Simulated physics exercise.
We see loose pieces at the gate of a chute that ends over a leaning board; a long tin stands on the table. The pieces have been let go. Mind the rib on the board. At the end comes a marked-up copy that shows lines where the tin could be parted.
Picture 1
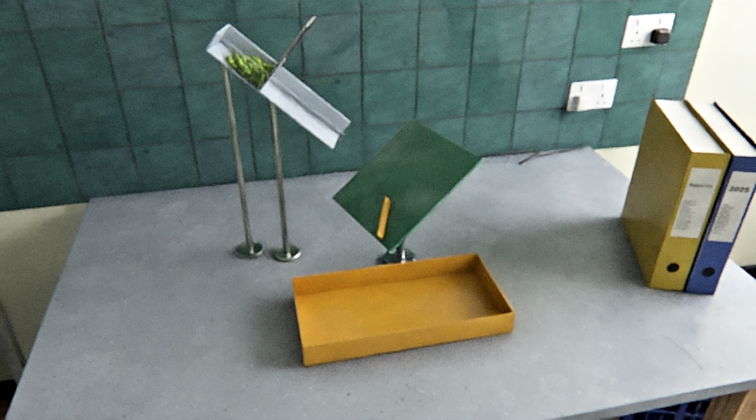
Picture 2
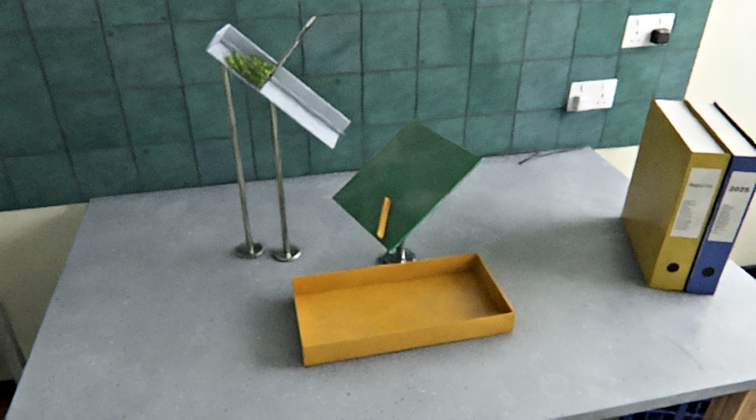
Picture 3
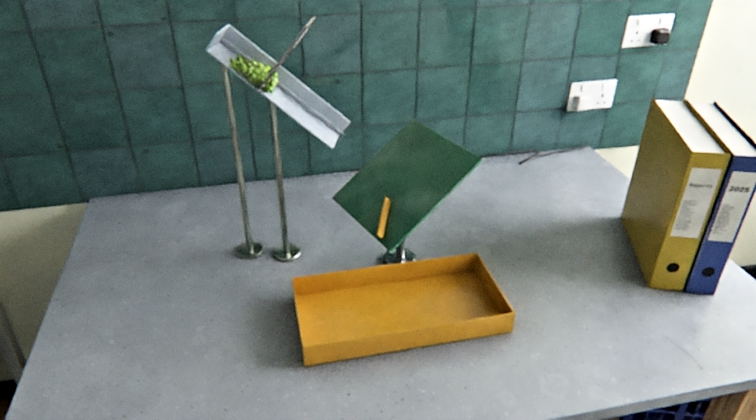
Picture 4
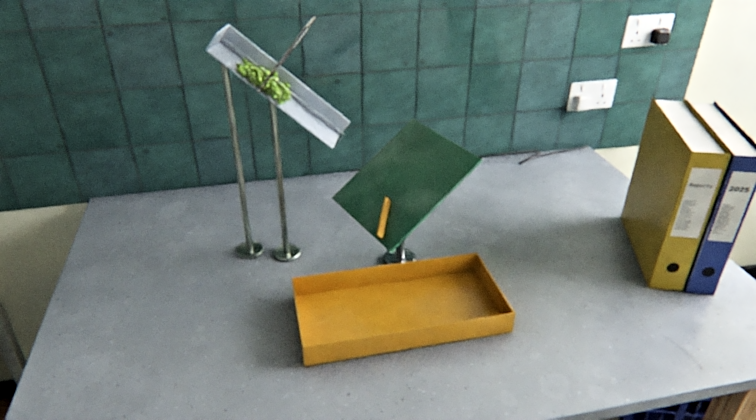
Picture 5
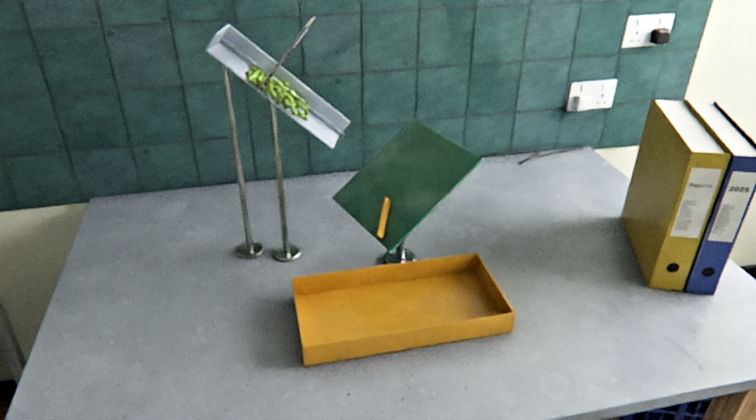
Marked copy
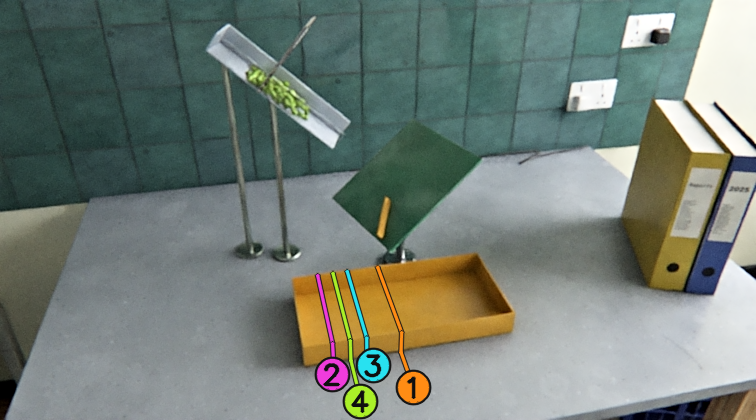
On a grey tabletop against green tiles, a cluster of small green pieces slides down a raised, sloping chute toward the right, spreading out as it moves, above a tilted green board with a rib and an empty orange-yellow tin.
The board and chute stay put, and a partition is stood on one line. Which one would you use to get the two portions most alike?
3.
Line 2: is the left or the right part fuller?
The right side.
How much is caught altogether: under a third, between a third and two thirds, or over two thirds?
Between a third and two thirds.
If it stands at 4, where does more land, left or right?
More lands on the right.
On the marked copy, line 1 crosses the front rim at (401, 331); line 2 crosses the front rim at (332, 342); line 3 crosses the front rim at (366, 337); line 4 crosses the front rim at (350, 339).
With 1, of what is caught, almost all on the left of the divider, about a tenth on the right.
With 2, of what is caught, not one piece on the left of the divider, every piece on the right.
With 3, of what is caught, roughly a third on the left of the divider, roughly two thirds on the right.
With 4, of what is caught, about a tenth on the left of the divider, almost all on the right.
